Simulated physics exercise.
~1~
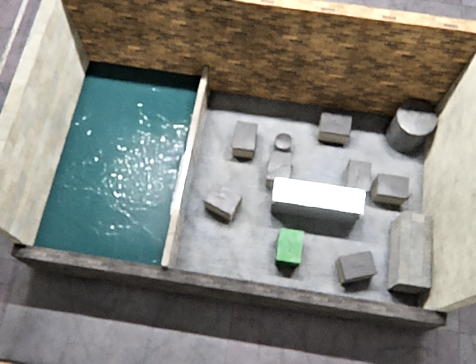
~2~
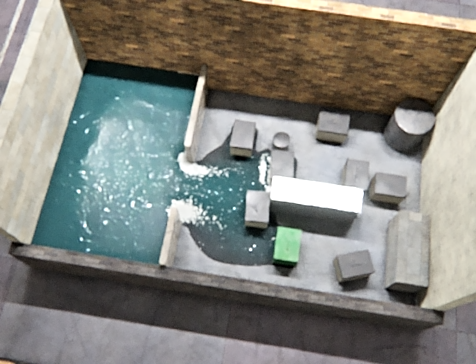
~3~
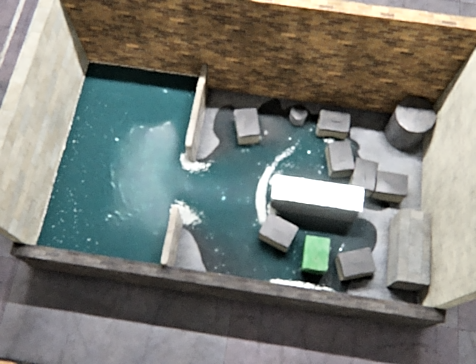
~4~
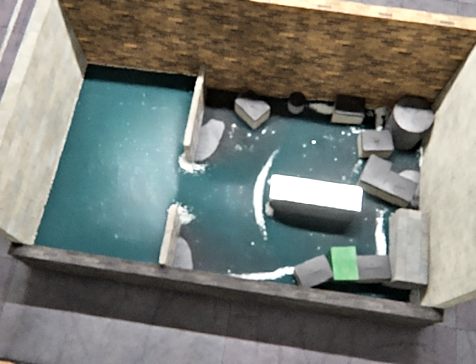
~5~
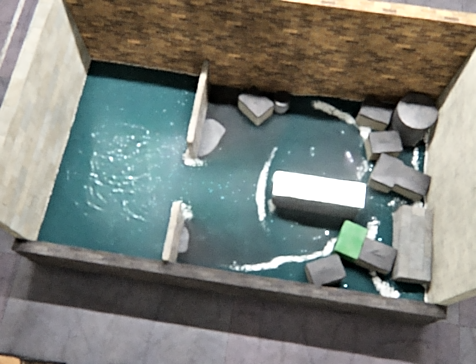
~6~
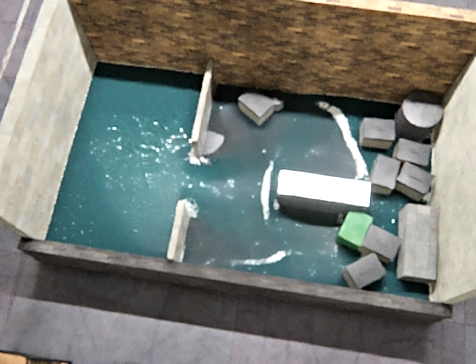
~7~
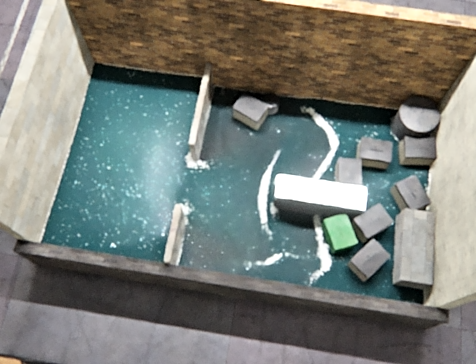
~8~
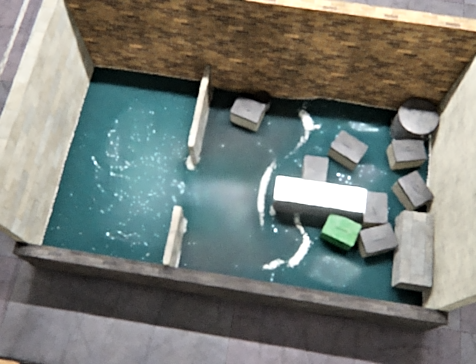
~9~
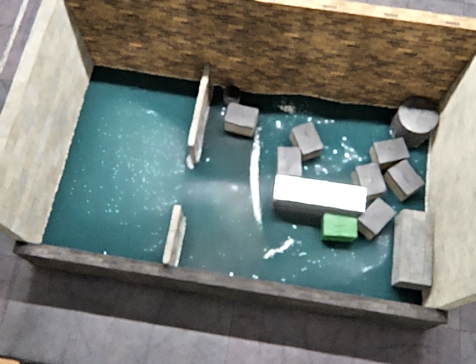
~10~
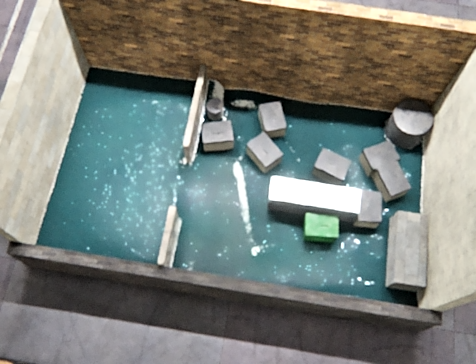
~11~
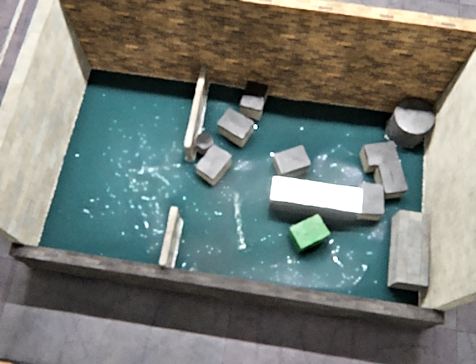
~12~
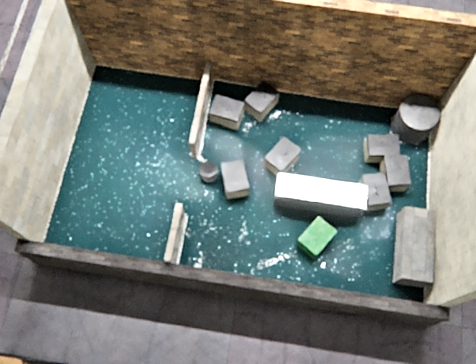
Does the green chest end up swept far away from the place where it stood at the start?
No, the green chest is only nudged along. The water pushes it right and it drifts partway back, ending afloat a short way from where it began.
At the start, teal water fills the left side of a walled space, held back by a low partition, while grey chests, a small round pail and one green chest stand on the dry floor to the right. The middle of the partition opens and water pours through, spreading around the long white-topped block. The flood pushes many loose things, including the green chest, toward the right side, where several bunch up. Then grey chests drift back leftward along the upper side. Finally the water calms, with several pieces near the partition and the green chest floating just below the white-topped block.
